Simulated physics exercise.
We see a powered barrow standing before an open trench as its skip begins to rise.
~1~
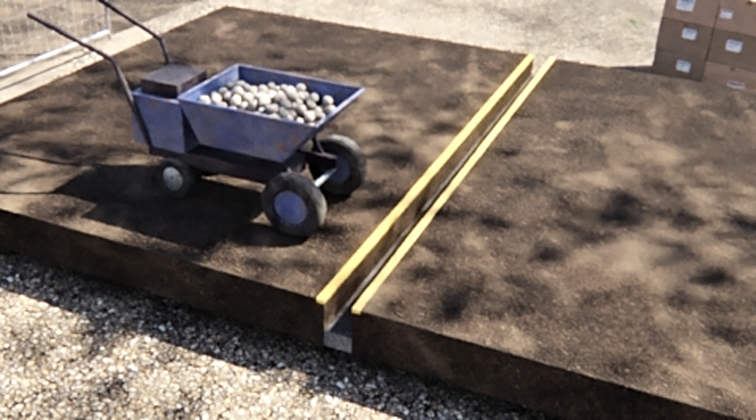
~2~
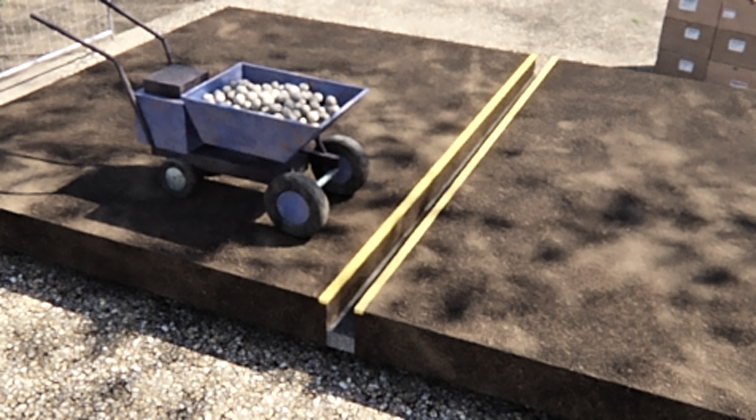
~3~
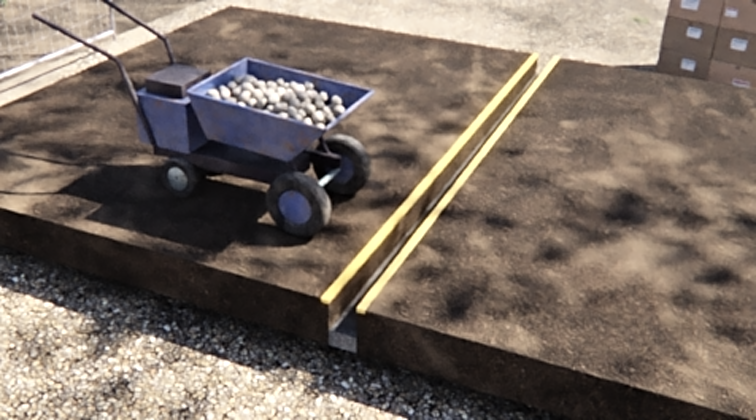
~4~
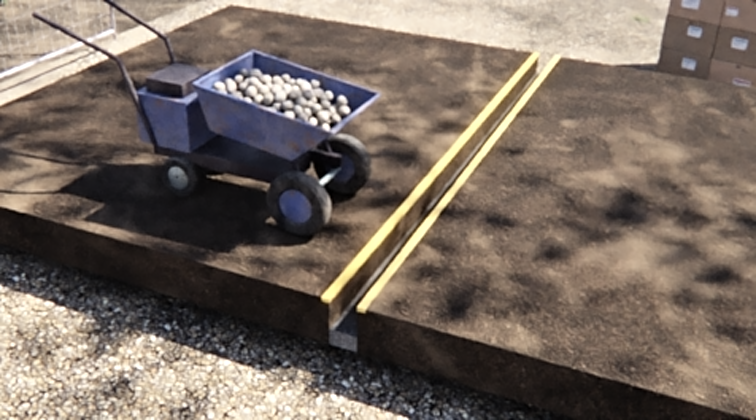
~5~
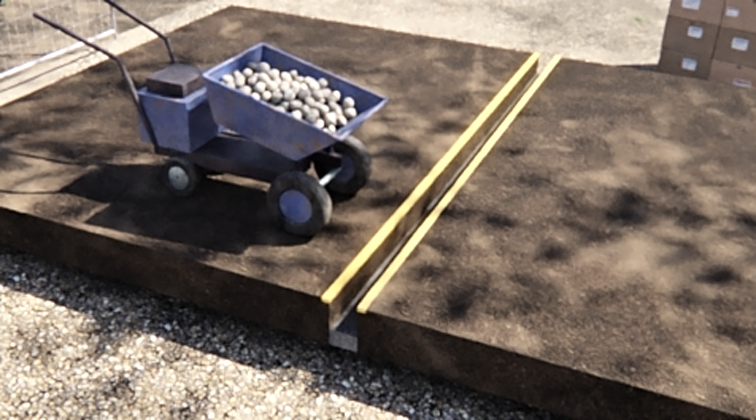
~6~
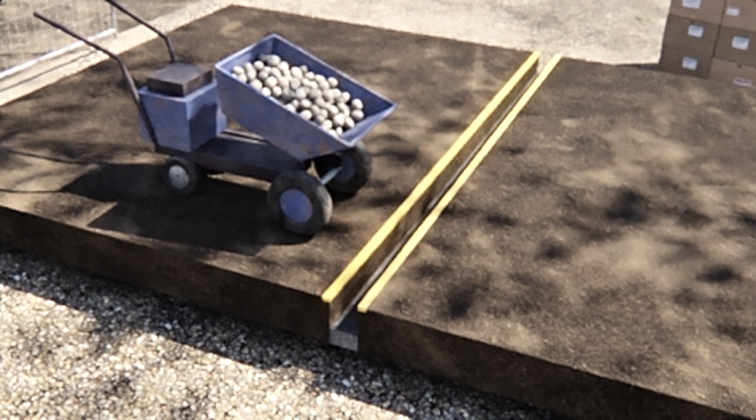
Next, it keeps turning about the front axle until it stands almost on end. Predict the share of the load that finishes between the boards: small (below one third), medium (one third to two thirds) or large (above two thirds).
The share is small, below one third.
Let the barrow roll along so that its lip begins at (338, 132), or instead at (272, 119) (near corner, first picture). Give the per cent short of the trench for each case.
0 % for the first, 20 % for the second.
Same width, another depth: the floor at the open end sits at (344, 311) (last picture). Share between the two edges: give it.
Close to 10 per cent, I reckon.
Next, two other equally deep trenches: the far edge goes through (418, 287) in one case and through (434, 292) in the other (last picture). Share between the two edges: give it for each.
About 70 %, then 90 %.
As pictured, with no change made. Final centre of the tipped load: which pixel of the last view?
Roughly at (451, 238), give or take.
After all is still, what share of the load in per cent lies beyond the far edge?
About 75 %.
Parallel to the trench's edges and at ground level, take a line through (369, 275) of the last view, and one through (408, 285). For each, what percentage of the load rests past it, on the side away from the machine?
Close to 80 and 60 per cent respectively.
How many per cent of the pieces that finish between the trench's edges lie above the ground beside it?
Estimate: Close to 10 in a hundred.
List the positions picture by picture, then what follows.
The first picture shows lip of the skip at (315, 127), level; top of the load at (261, 106), river pebbles; first edge of the trench at (345, 271); far edge at (379, 280), the trench under half as wide as the skip, and about as deep as wide.
The second picture shows lip of the skip at (319, 128), level; top of the load at (264, 106).
The third picture shows lip of the skip at (325, 130), tipped barely; top of the load at (250, 102).
The fourth picture shows lip of the skip at (332, 134), tipped a little; top of the load at (256, 97).
The fifth picture shows lip of the skip at (340, 140), tipped a little; top of the load at (264, 82).
The sixth picture shows lip of the skip at (349, 147), tipped clearly; top of the load at (261, 82); first edge of the trench at (350, 269); far edge at (384, 278).
Soon after the last picture, skip tipped steeply; all in the skip.
A little later, skip tipped right over; about two thirds in the skip; a stray few in or heaped over the trench; about a third beyond it; a small part falling.
Later still, skip tipped right over; a small part in the skip; a small part in or heaped over the trench; most beyond it.
By the end, skip tipped right over; a small part in the skip; about a quarter in or heaped over the trench; most beyond it.
